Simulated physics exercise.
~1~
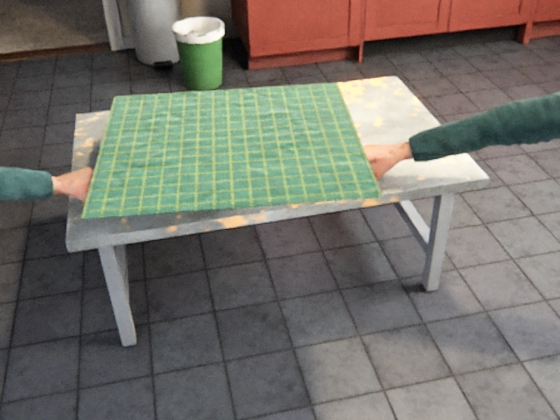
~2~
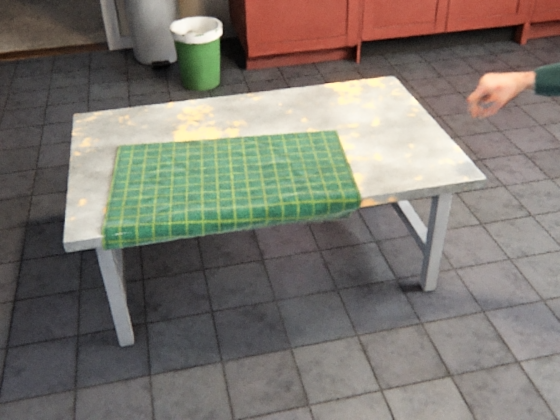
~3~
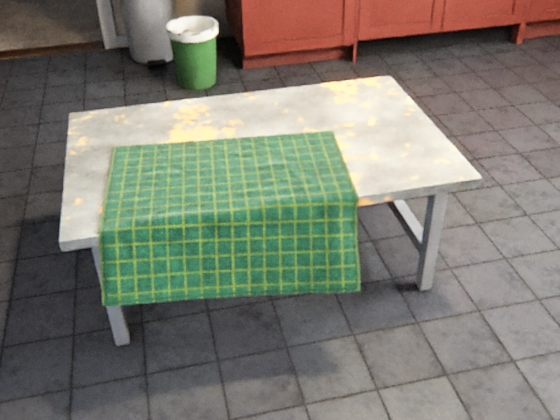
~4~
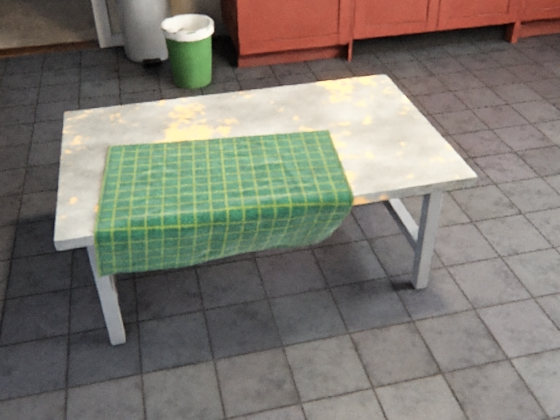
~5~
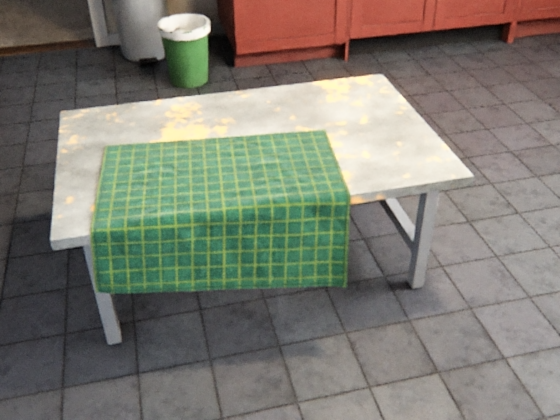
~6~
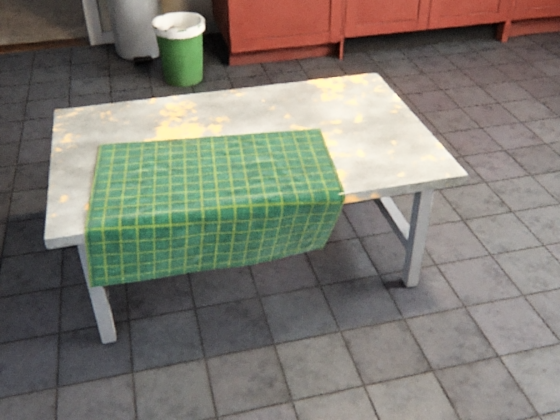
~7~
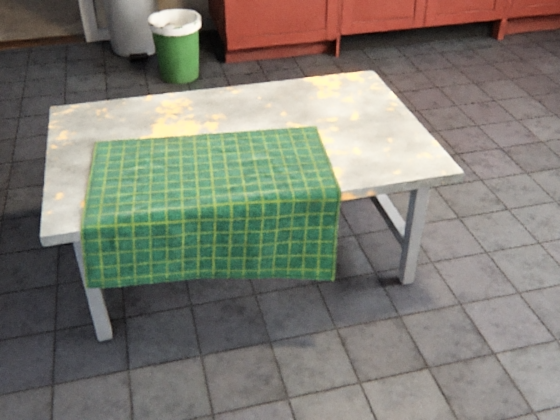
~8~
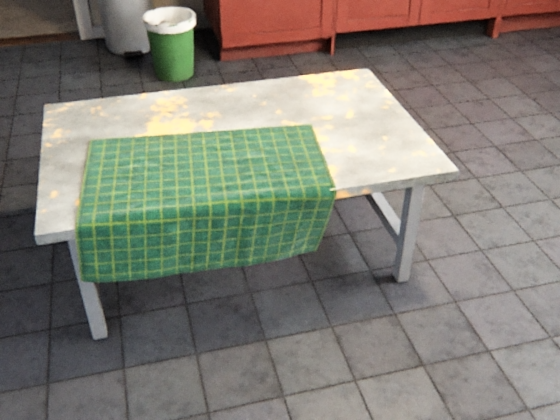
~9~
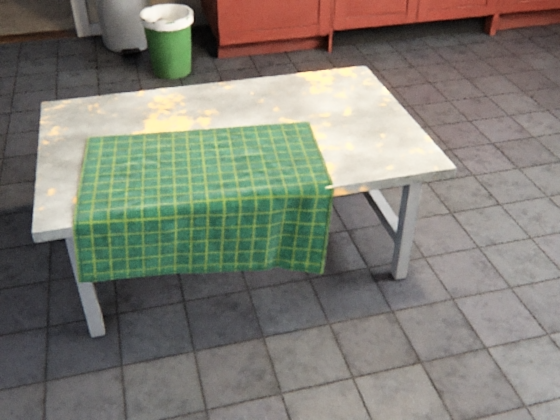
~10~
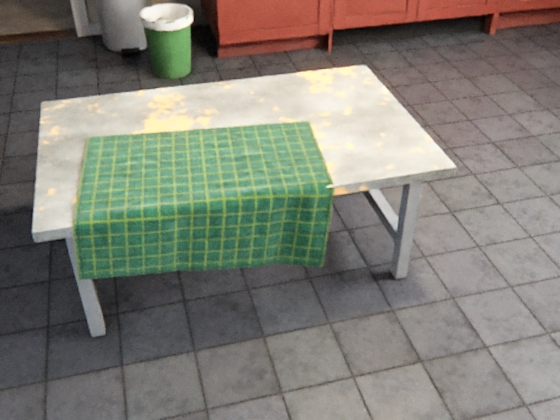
A green tea towel with a yellow grid pattern is held out level by two hands in dark green sleeves over a pale, yellow-flecked table, seen from above in a room with grey floor tiles. Red cabinets, a green bin with a white liner and a grey bin stand behind. The hands let go and the towel drops onto the near side of the table as the arms withdraw. Its front part folds down over the edge, swings slightly and settles. The view drifts slightly right, and the towel stays on the table, mostly on top, its front hanging down.
